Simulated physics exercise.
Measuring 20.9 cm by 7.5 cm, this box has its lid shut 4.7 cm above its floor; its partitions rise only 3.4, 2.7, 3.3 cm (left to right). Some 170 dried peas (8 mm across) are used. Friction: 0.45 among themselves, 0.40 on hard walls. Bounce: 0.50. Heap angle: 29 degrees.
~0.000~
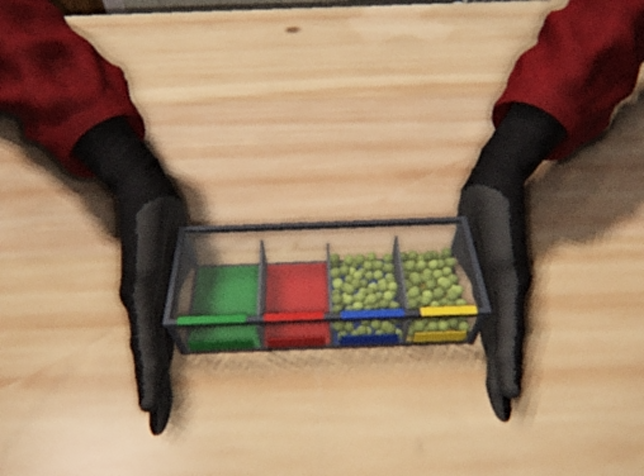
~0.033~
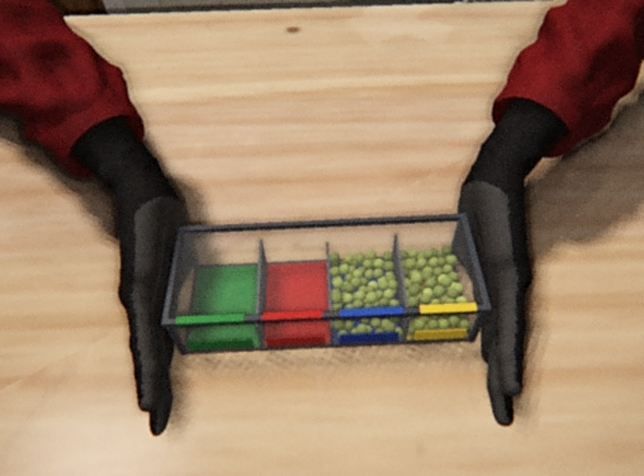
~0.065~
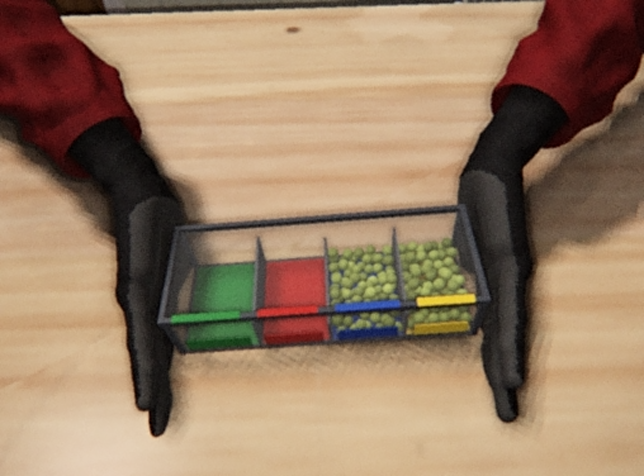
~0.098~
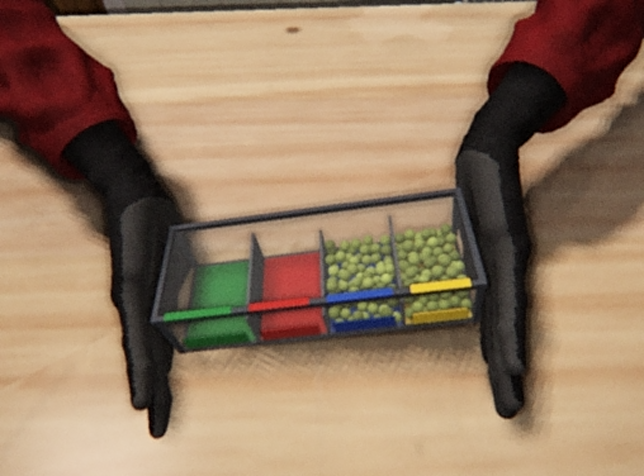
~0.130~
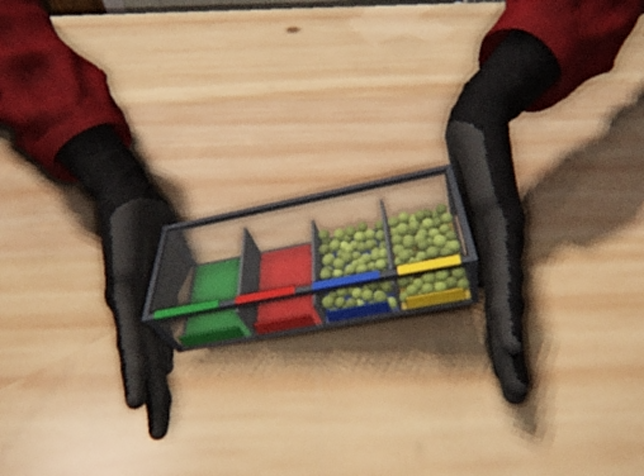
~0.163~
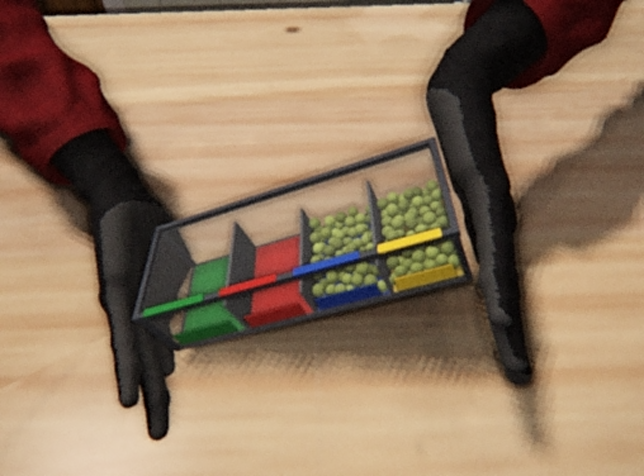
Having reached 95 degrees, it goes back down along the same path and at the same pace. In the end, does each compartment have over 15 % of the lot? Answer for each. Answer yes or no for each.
Red: Yes, blue: No, green: Yes, yellow: Yes.
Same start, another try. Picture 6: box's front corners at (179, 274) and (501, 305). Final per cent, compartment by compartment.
Red 0 %; blue 30 %; green 0 %; yellow 70 %.
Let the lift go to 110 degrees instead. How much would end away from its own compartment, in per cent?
Some 65 per cent.
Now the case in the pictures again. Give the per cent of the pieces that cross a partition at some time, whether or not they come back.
Around 55 in a hundred.
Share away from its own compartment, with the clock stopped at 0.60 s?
About 25 %.
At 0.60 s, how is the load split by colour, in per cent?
Red = 20, blue = 30, green = 0, yellow = 50 (per cent).
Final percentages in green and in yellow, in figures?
Final shares - green 25 percent, yellow 45 percent.
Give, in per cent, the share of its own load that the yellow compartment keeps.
I'd estimate about 80 %.
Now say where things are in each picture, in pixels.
Box tilt 0 degrees, front corners at (170, 321) and (483, 309); blue 45 %, yellow 55 %, in the first picture.
Box tilt 1 degrees, front corners at (169, 321) and (483, 306), in the second picture.
Box tilt 4 degrees, front corners at (165, 320) and (482, 298), lowest corner left back, in the third picture.
Box tilt 8 degrees, front corners at (159, 318) and (479, 282), lowest corner left back, in the fourth picture.
Box tilt 15 degrees, front corners at (150, 317) and (469, 258), lowest corner left back, in the fifth picture.
Box tilt 22 degrees, front corners at (140, 315) and (452, 230), lowest corner left back; blue 45 %, yellow 55 %. The box's pace is about 210 degrees a second, in the sixth picture.
Then, at 0.60 s, tilt 94 degrees; red 20 %, blue 30 %, yellow 50 %.
Then, at 0.89 s, tilt 40 degrees; red 20 %, blue 10 %, green 25 %, yellow 45 %.
Then, at 1.29 s, tilt 0 degrees; red 20 %, blue 10 %, green 25 %, yellow 45 %.
In the end, at 1.8 s, red 20 %, blue 10 %, green 25 %, yellow 45 %.
